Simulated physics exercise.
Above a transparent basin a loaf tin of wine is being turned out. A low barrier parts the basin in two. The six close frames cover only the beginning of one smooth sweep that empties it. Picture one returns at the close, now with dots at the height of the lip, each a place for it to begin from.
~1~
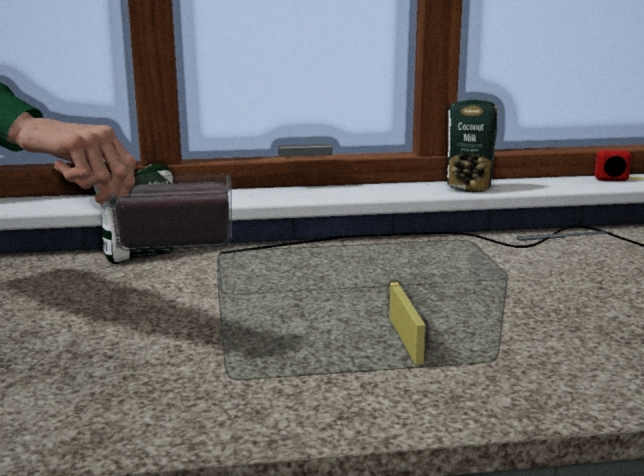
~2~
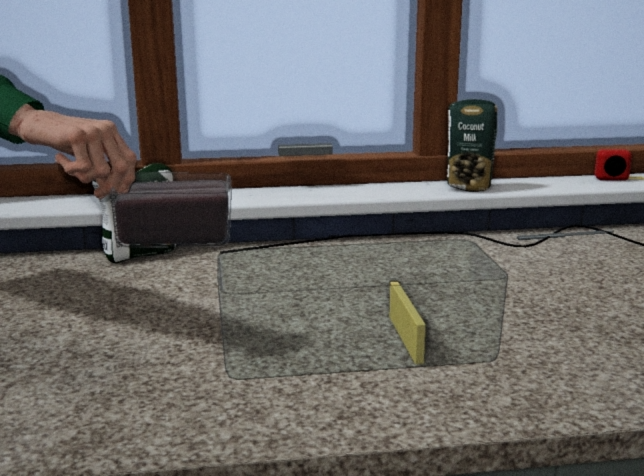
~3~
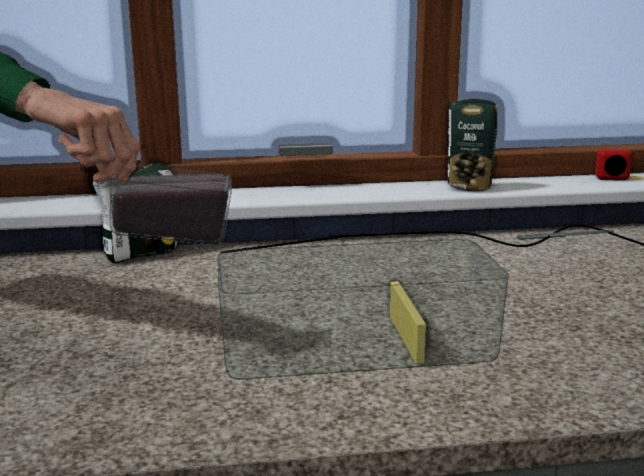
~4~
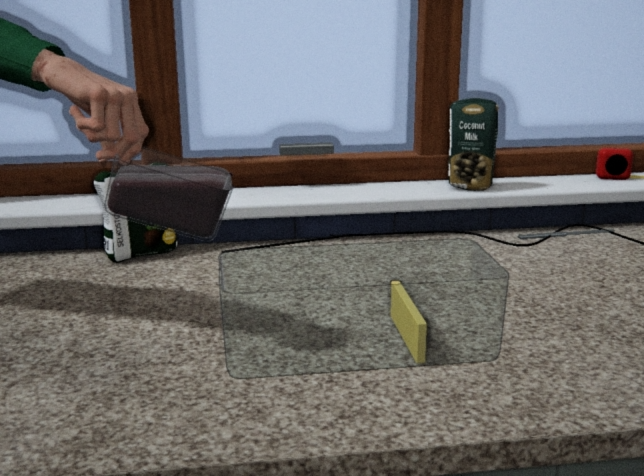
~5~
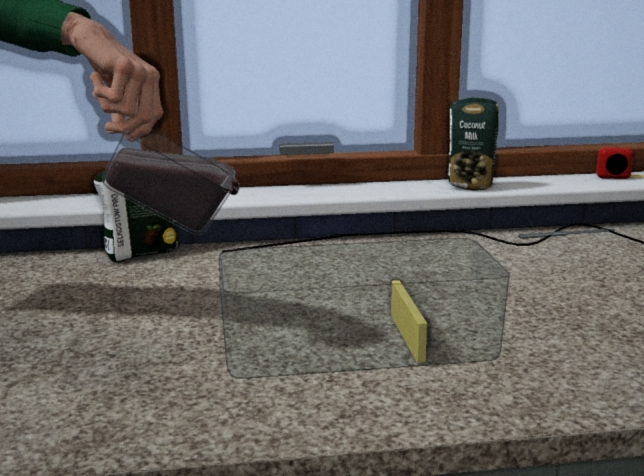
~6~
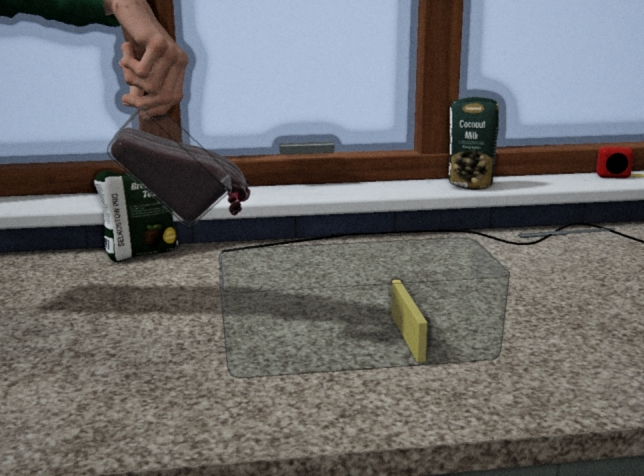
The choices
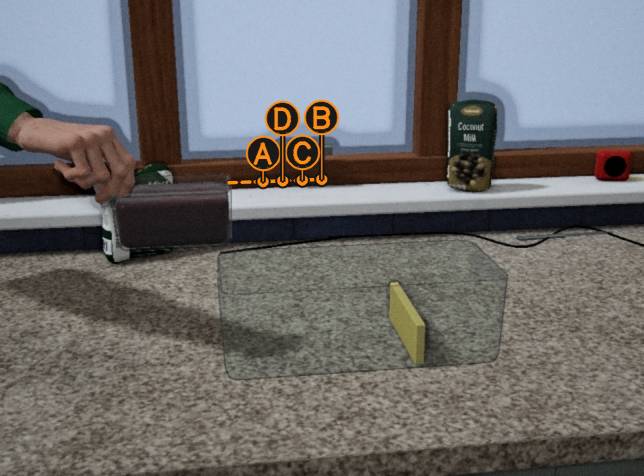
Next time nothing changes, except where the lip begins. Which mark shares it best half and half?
B.
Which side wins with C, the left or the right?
The left side.
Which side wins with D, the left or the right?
The left side.
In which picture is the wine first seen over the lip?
Picture 4.
In orange, A at (263, 181); B at (321, 179); C at (302, 180); D at (282, 180).
For dot A, about 86 % ends left of the wall and 7 % right of it; 8 % is lost outside.
For dot B, about 44 % ends left of the wall and 51 % right of it; 6 % is lost outside.
For dot C, about 80 % ends left of the wall and 16 % right of it; 4 % is lost outside.
For dot D, about 91 % ends left of the wall and 4 % right of it; 5 % is lost outside.
